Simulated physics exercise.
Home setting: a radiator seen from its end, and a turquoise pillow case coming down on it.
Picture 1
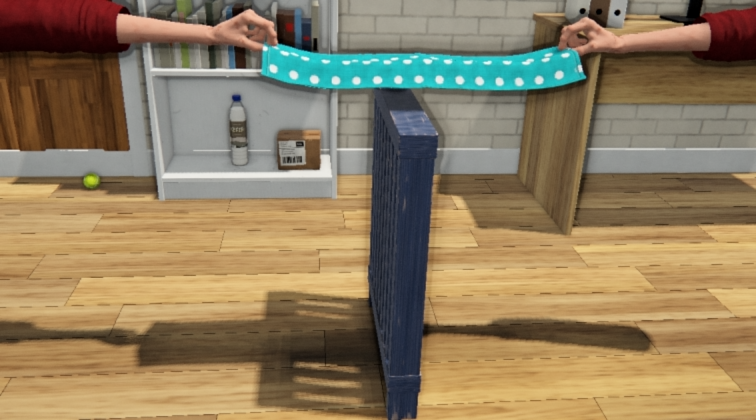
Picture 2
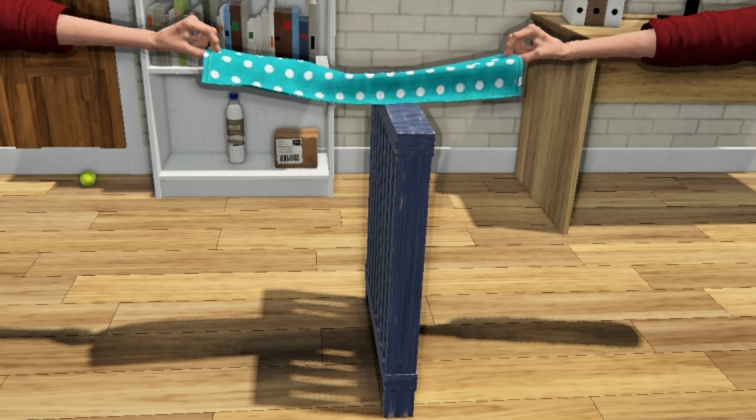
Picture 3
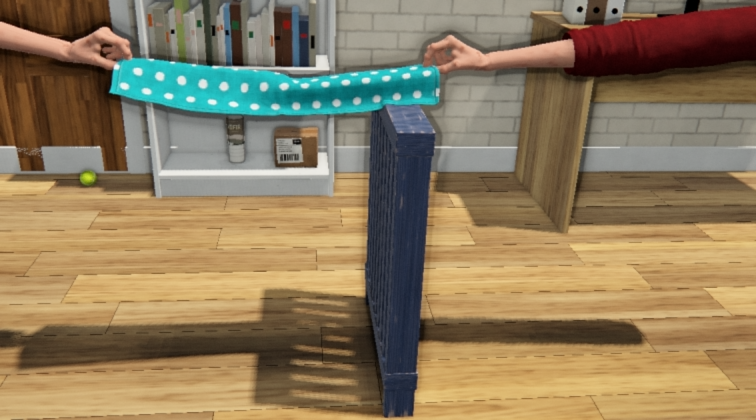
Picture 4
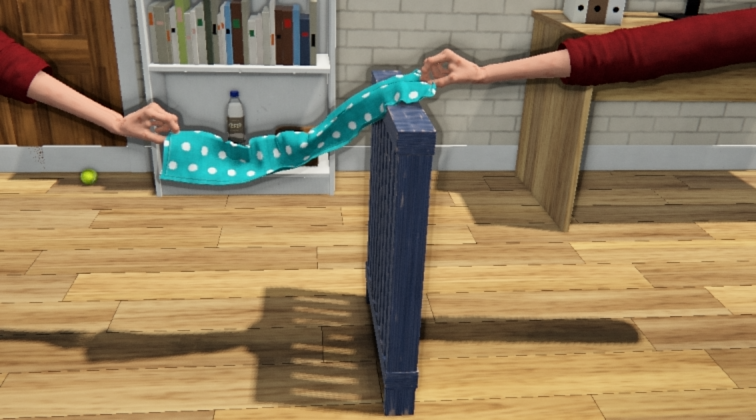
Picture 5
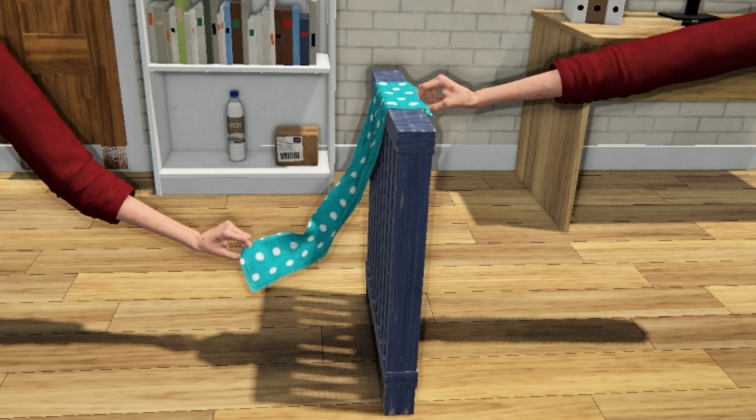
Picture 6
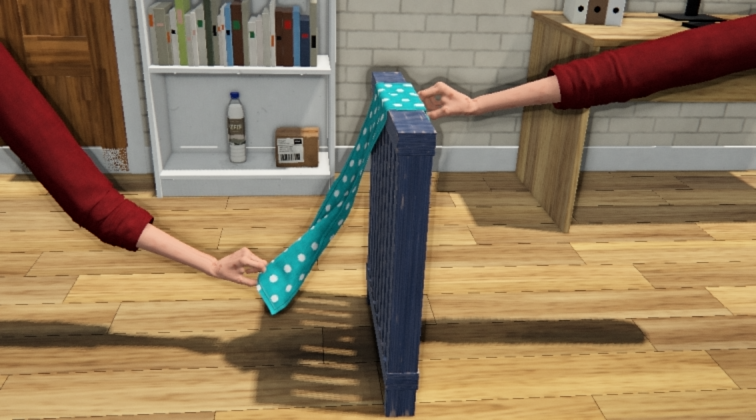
A turquoise cloth with white dots was held stretched above a dark blue radiator by two hands, which shifted it left, laid its right end over the top, and lowered its left end down the side.
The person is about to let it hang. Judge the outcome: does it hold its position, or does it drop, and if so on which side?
It drops on the left.
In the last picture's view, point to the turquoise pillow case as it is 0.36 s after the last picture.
Predicted centre: Close to (345, 265).
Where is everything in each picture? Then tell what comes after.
The first picture shows left end (267, 76); right end (581, 80); top of the radiator (419, 140).
The second picture shows left end (208, 83); right end (515, 96).
The third picture shows left end (116, 94); right end (435, 105); top of the radiator (416, 137).
The fourth picture shows left end (166, 179); right end (427, 97).
The fifth picture shows left end (255, 291); right end (430, 116).
The sixth picture shows left end (277, 312); right end (430, 124); far more of it on the left.
Then, 0.36 s on from there, pillow case clear of the top and falling near (345, 265).
Then, 0.66 s on from there, pillow case in a heap on the floor near (351, 347).
In the end, pillow case in a heap on the floor near (352, 349). The turquoise pillow case drops leftwards.
